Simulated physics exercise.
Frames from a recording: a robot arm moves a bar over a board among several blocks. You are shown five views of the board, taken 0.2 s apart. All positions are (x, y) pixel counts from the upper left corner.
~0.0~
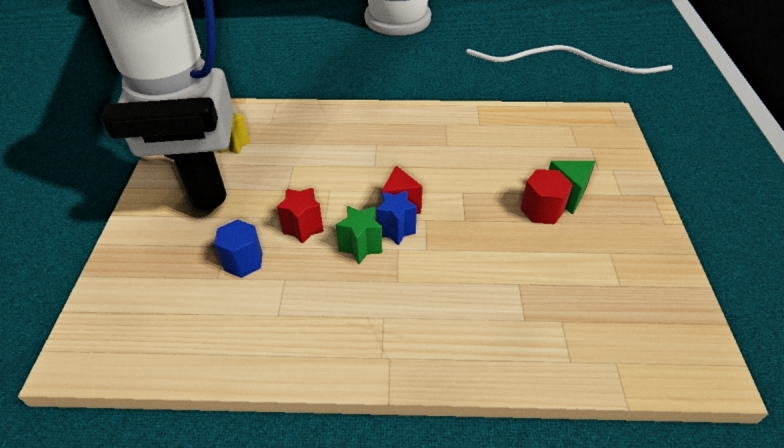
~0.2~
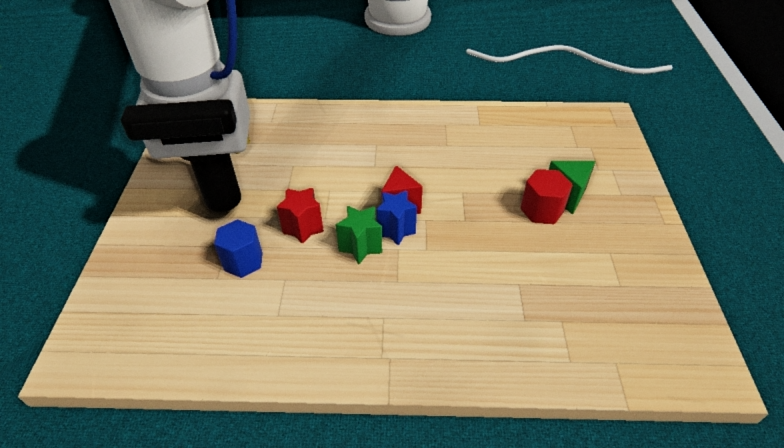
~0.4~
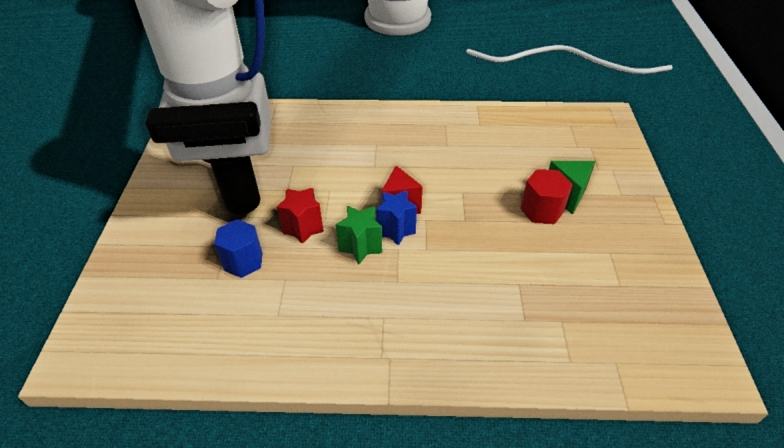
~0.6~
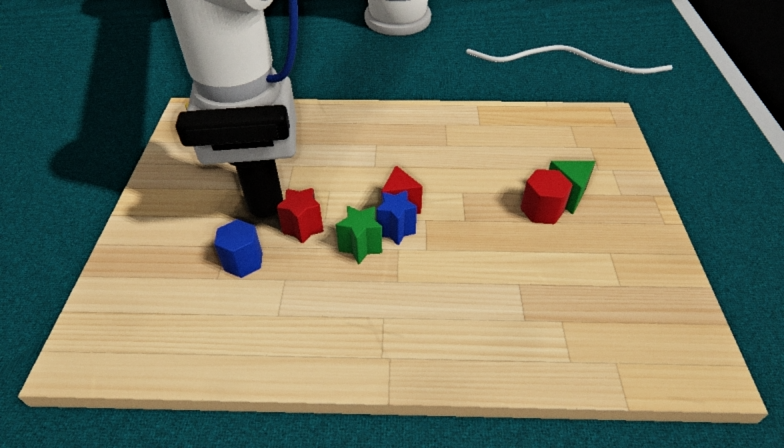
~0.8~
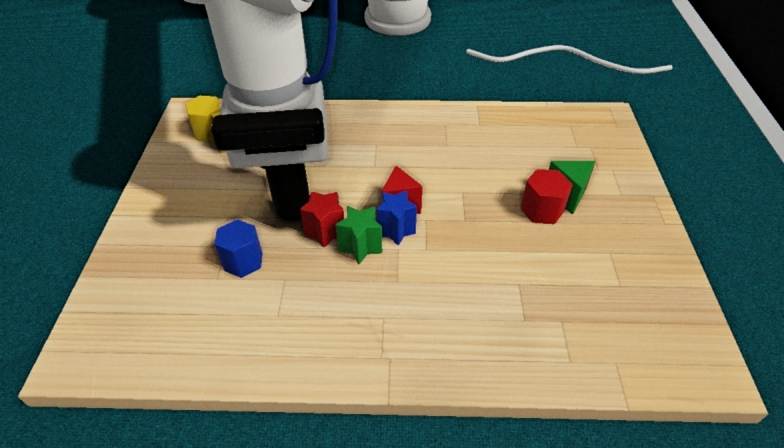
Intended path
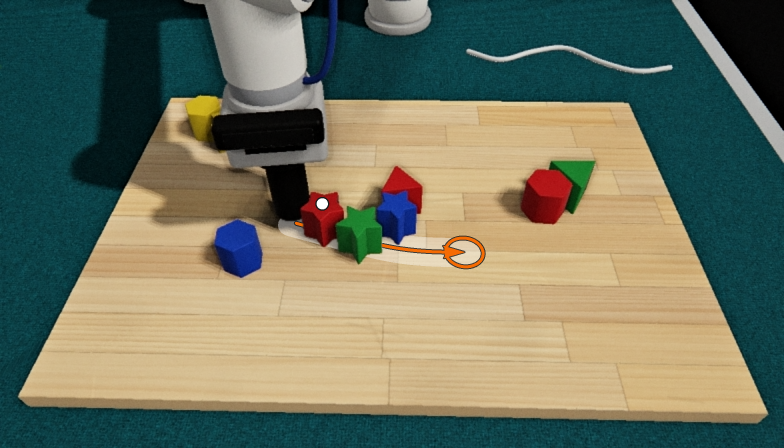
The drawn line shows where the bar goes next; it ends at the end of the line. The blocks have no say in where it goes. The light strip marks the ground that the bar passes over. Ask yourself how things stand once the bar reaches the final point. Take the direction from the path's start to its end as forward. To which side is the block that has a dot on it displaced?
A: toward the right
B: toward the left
The one that fits is A, toward the right.
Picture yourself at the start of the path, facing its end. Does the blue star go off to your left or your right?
Sideways shift: Left.
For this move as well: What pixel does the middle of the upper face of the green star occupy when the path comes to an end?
My best guess is (502, 280).
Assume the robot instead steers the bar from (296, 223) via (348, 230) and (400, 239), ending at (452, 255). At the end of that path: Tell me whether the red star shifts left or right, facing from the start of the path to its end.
Right.
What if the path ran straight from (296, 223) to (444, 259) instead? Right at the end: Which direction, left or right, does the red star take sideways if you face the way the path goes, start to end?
Right-hand side.
The line goes from (296, 223) by way of (376, 244) to (464, 252); the dot is on the red star.
On the path given first. One third of the way, bar at (349, 224); red star at (380, 220); green star at (409, 236), turned 30° clockwise; blue star at (421, 209), turned 110° anticlockwise.
Two thirds of the way, bar at (406, 236); red star at (438, 237), turned 15° clockwise; green star at (465, 259), turned 40° clockwise; blue star at (458, 211).
At the end, bar at (466, 239); red star at (487, 250), turned 45° clockwise; green star at (502, 280), turned 70° clockwise; blue star at (481, 203), turned 220° anticlockwise; red triangular block unmoved.
